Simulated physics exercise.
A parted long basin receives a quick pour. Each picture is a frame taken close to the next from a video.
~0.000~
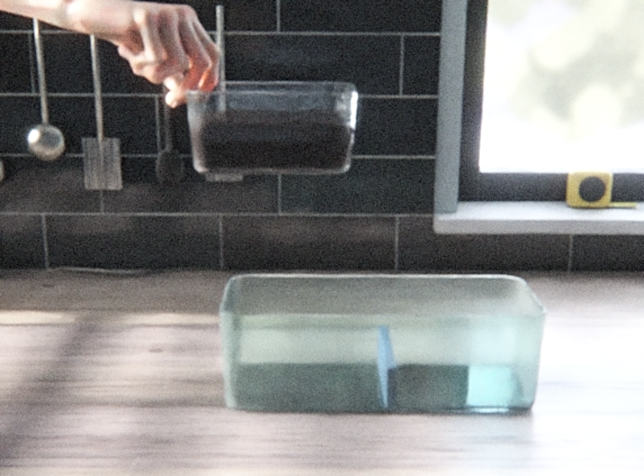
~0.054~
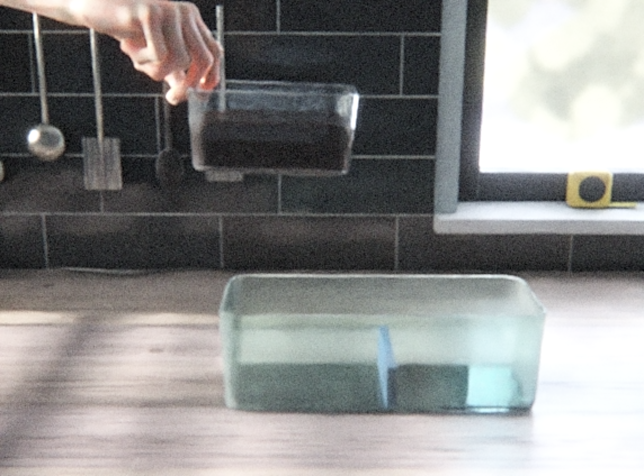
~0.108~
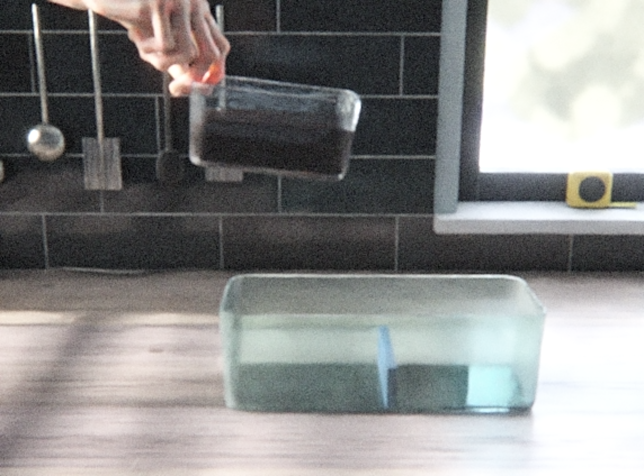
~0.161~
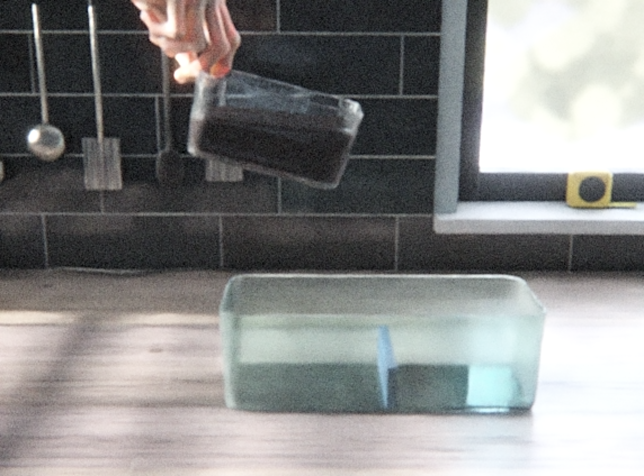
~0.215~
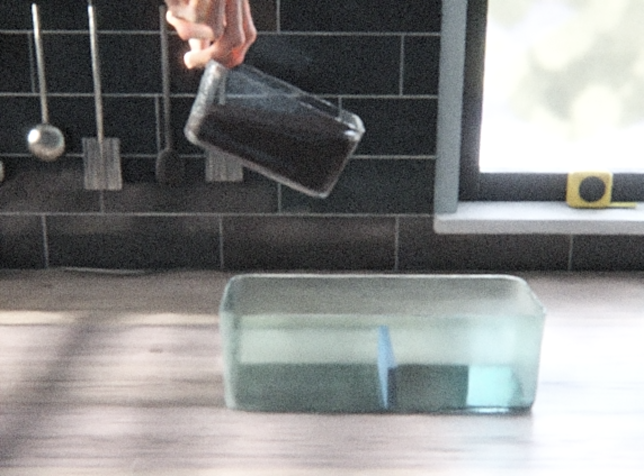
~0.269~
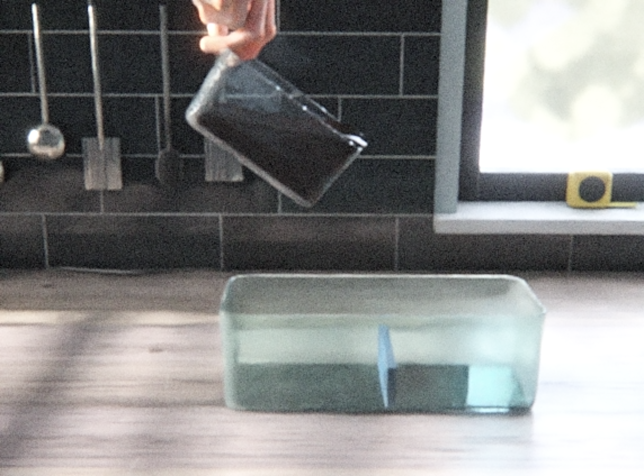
The clip shows a hand holding a clear container of dark coffee above a long, greenish basin with a blue divider on a countertop, then tilting it steadily down to the right until the coffee reaches its lower rim.
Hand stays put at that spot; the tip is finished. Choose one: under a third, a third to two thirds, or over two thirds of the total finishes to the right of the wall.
A third to two thirds finishes to the right of the wall.
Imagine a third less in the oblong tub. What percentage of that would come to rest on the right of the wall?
Best guess: Around 35 %.
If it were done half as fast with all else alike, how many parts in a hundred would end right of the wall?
60 per cent or thereabouts.
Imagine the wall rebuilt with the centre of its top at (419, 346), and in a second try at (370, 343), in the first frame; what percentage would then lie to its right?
First some 20, then 60 per cent.
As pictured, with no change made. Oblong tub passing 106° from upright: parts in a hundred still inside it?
10 in a hundred.
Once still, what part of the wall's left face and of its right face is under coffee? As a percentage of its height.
Left part: 30 per cent, right part: 40 per cent.
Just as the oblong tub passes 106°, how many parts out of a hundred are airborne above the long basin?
55 per cent.
A moment on, the oblong tub is tipped right over and 12 per cent is still to pour, 1 is left of the wall and 33 right of it.
Next, the oblong tub is tipped right over and 0 per cent is still to pour, 38 is left of the wall and 45 right of it.
Then the oblong tub is tipped right over and 0 per cent is still to pour, 42 is left of the wall and 48 right of it.
Later the oblong tub is tipped right over and 0 per cent is still to pour, 42 is left of the wall and 48 right of it.
In the end 42 per cent lies left of the wall, 48 right of it and 10 outside.
